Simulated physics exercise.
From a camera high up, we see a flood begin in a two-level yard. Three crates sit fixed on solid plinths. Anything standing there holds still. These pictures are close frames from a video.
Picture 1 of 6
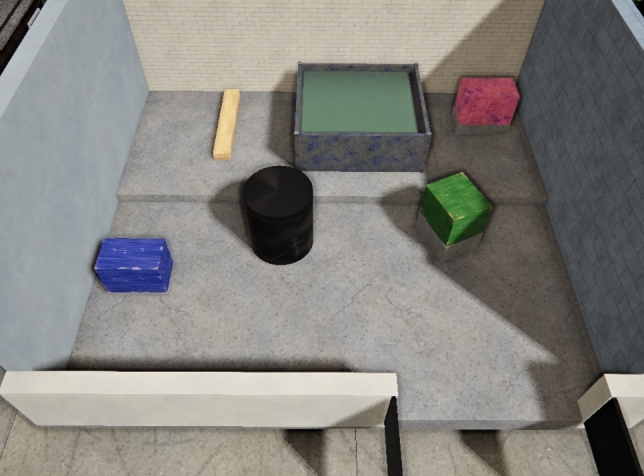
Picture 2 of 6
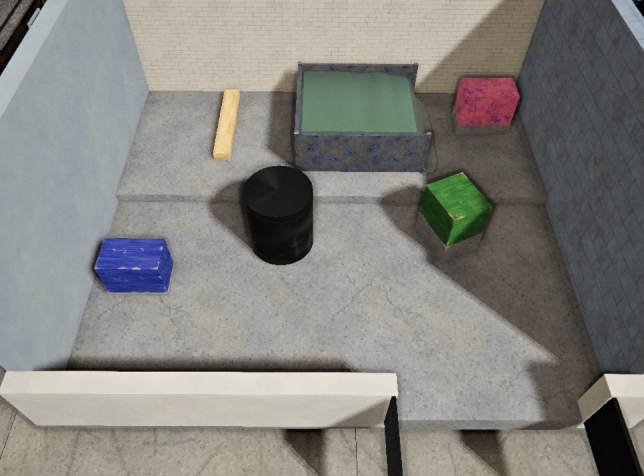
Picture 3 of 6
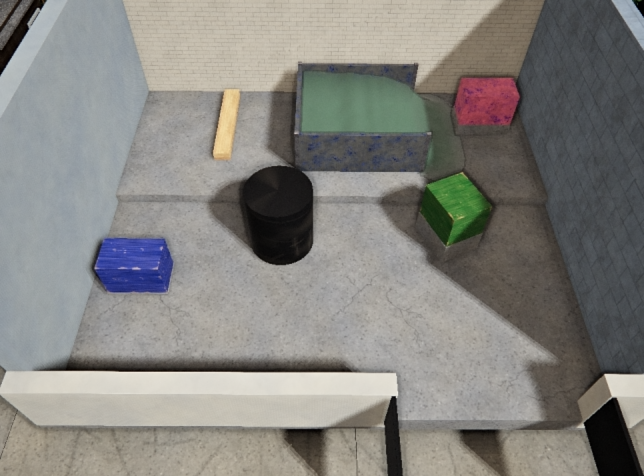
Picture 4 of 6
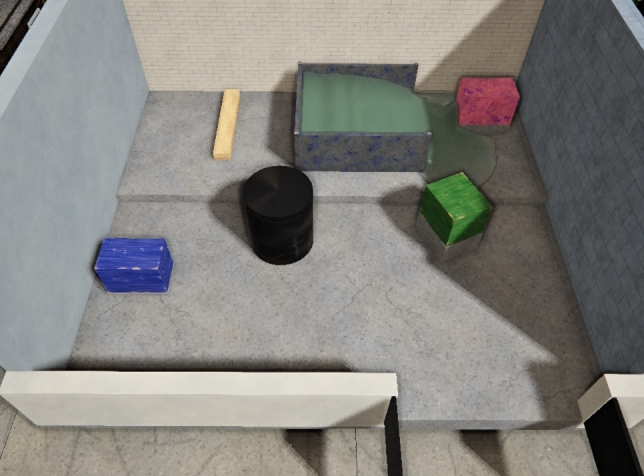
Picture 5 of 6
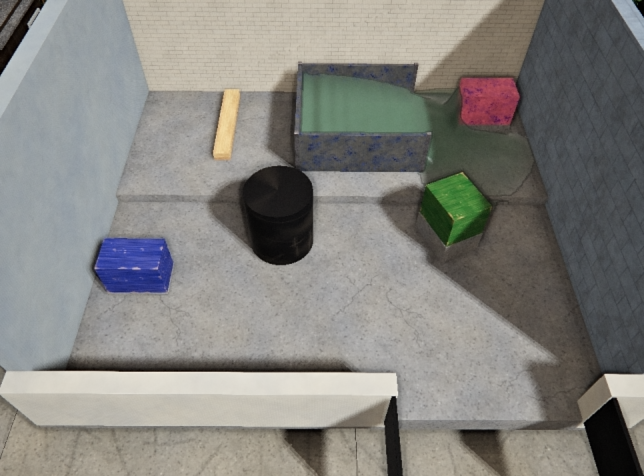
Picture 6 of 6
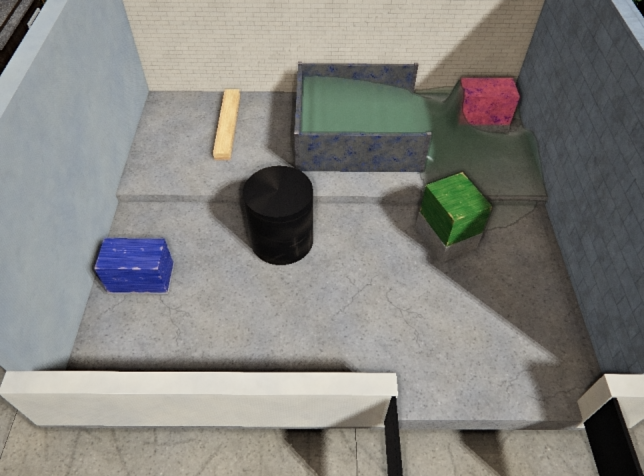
A walled yard with a raised back level and a lower front floor is seen from high up by a still camera. A speckled blue-grey tank of green water stands at the back between a pale wooden strip and a red block, with a black cylinder, blue block and green block nearer. The tank's right side opens, and water pours out, spreading rightward across the upper level around the red block.
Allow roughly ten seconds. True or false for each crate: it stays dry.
Green crate: True, it stays dry; blue crate: True, it stays dry; pink crate: False, it gets wet.
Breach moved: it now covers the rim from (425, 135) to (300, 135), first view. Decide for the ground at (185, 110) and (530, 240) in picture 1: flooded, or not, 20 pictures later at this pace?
In the order asked: Left untouched and swamped.
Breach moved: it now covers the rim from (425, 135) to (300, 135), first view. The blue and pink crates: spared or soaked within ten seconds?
The blue crate is reached; the pink crate is untouched.
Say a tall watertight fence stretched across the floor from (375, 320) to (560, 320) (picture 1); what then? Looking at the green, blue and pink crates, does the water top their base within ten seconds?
My reading: The green one escapes it; the blue one is soaked; the pink one takes water.
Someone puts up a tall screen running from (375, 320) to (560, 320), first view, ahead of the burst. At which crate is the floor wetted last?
I say the blue one.
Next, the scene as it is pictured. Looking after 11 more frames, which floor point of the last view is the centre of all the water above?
It's close to (447, 153).
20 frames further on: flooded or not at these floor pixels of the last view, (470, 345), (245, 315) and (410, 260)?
First inundated, second spared, third spared.
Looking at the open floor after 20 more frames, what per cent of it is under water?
I reckon 40 per cent or so.
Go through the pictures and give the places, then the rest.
The first frame shows the tank at (360, 101) is whole and still.
In the second frame, water pours out at (415, 125) and has run to a hidden place.
In the third frame, water pours out at (415, 126) and has run to (439, 100).
In the fourth frame, water pours out at (415, 126) and has run to a hidden place.
In the fifth frame, the front is at (529, 155), out from the gap at (415, 127).
In the sixth frame, water pours out at (415, 127) and has run to (544, 188).
A moment on, water covers 15 % of the floor; the green crate water round its plinth, the blue crate not reached, the pink crate water round its plinth.
Next, water covers 25 % of the floor; the green crate water round its plinth, the blue crate not reached, the pink crate water round its plinth.
Then, water covers 40 % of the floor; the green crate water round its plinth, the blue crate not reached, the pink crate water round its plinth.
Later, water covers 45 % of the floor; the green crate water round its plinth, the blue crate not reached, the pink crate water round its plinth.
In the end, water covers 80 % of the floor; the green crate stayed above the water, the blue crate stayed above the water, the pink crate was topped.
